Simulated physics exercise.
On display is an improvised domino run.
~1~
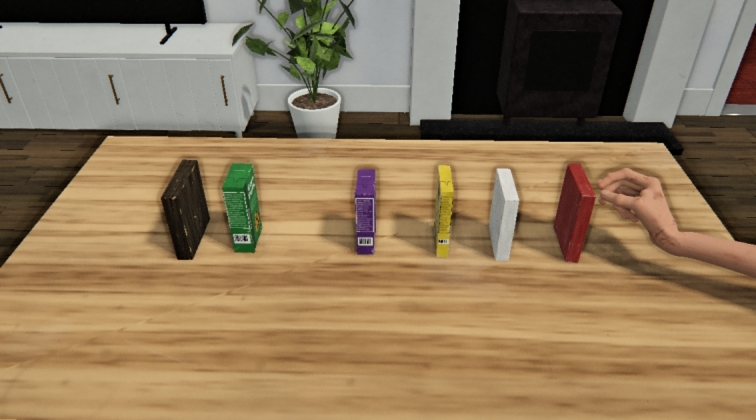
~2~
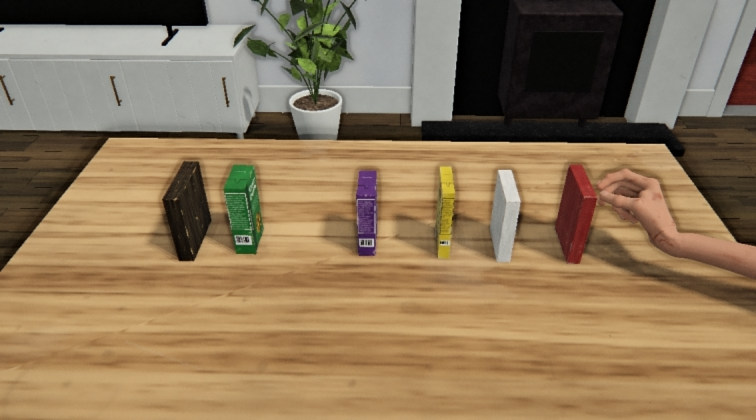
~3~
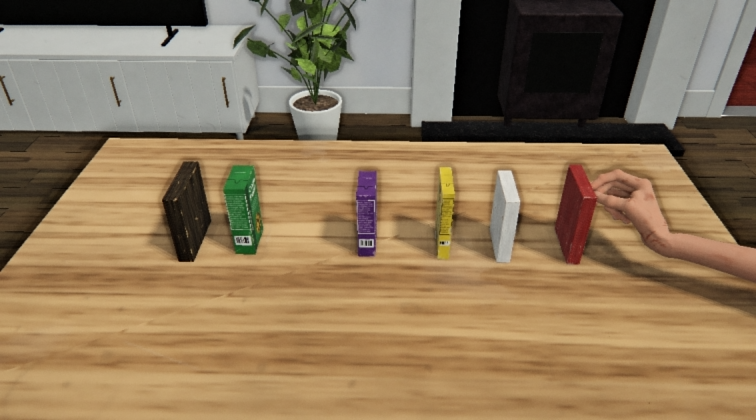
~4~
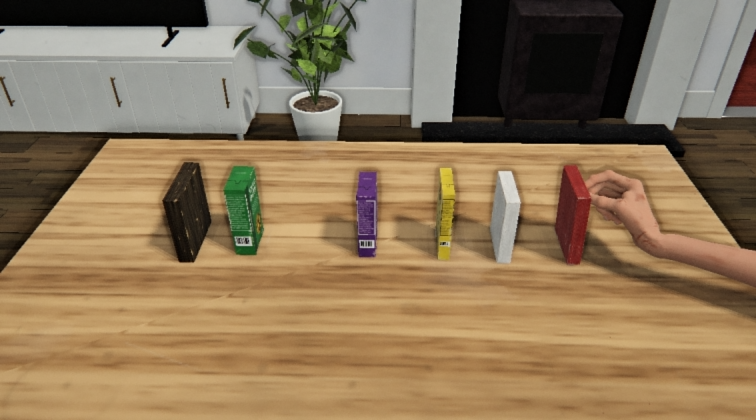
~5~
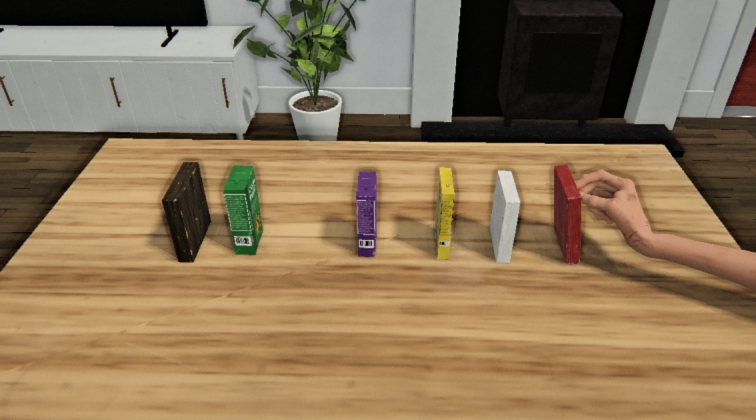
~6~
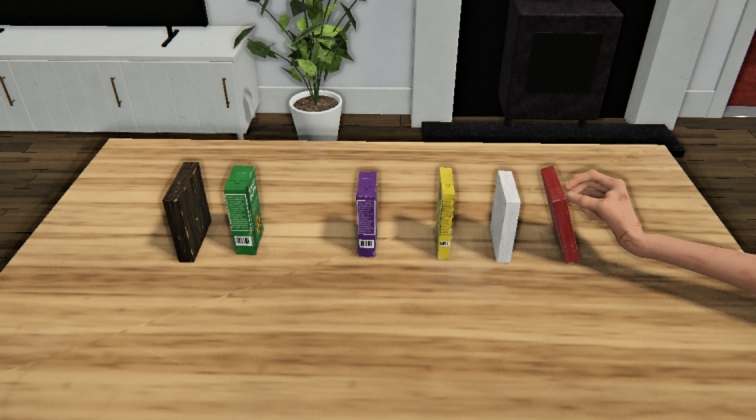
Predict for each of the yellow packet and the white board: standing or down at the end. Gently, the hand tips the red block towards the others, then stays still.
Outcome: The yellow packet fails to stay upright; the white board fails to stay upright.
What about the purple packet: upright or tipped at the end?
At the finish the purple packet has fallen.
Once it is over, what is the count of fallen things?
Total count - 4.
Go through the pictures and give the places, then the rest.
Yellow packet (443, 212); white board (503, 215), in the first frame.
Purple packet (367, 213); green packet (245, 210), in the second frame.
Purple packet (367, 214); green packet (245, 211), in the third frame.
Red block 4° over; purple packet (367, 215); green packet (245, 211), in the fourth frame.
Red block 10° over; purple packet (367, 215); green packet (245, 211), in the fifth frame.
Red block 20° over; yellow packet (444, 214); white board (504, 217), in the sixth frame.
Then, 0.20 s on from there, red block 59° over; white board turned 21° from how it was put near (490, 217).
Then, 0.30 s on from there, red block 77° over; white board turned 68° from how it was put near (463, 230); yellow packet turned 31° from how it was put near (415, 215).
Then, 0.40 s on from there, red block 79° over; yellow packet turned 67° from how it was put near (389, 228); white board on its side near (458, 235); purple packet turned 69° from how it was put.
Then, 0.50 s on from there, red block 79° over; yellow packet on its side near (384, 235); white board on its side near (457, 235); purple packet on its side.
In the end, toppled on the table, purple packet, white board and yellow packet; green packet unmoved. At the end, from the last picture's camera, yellow packet near (383, 239), white board near (457, 235).
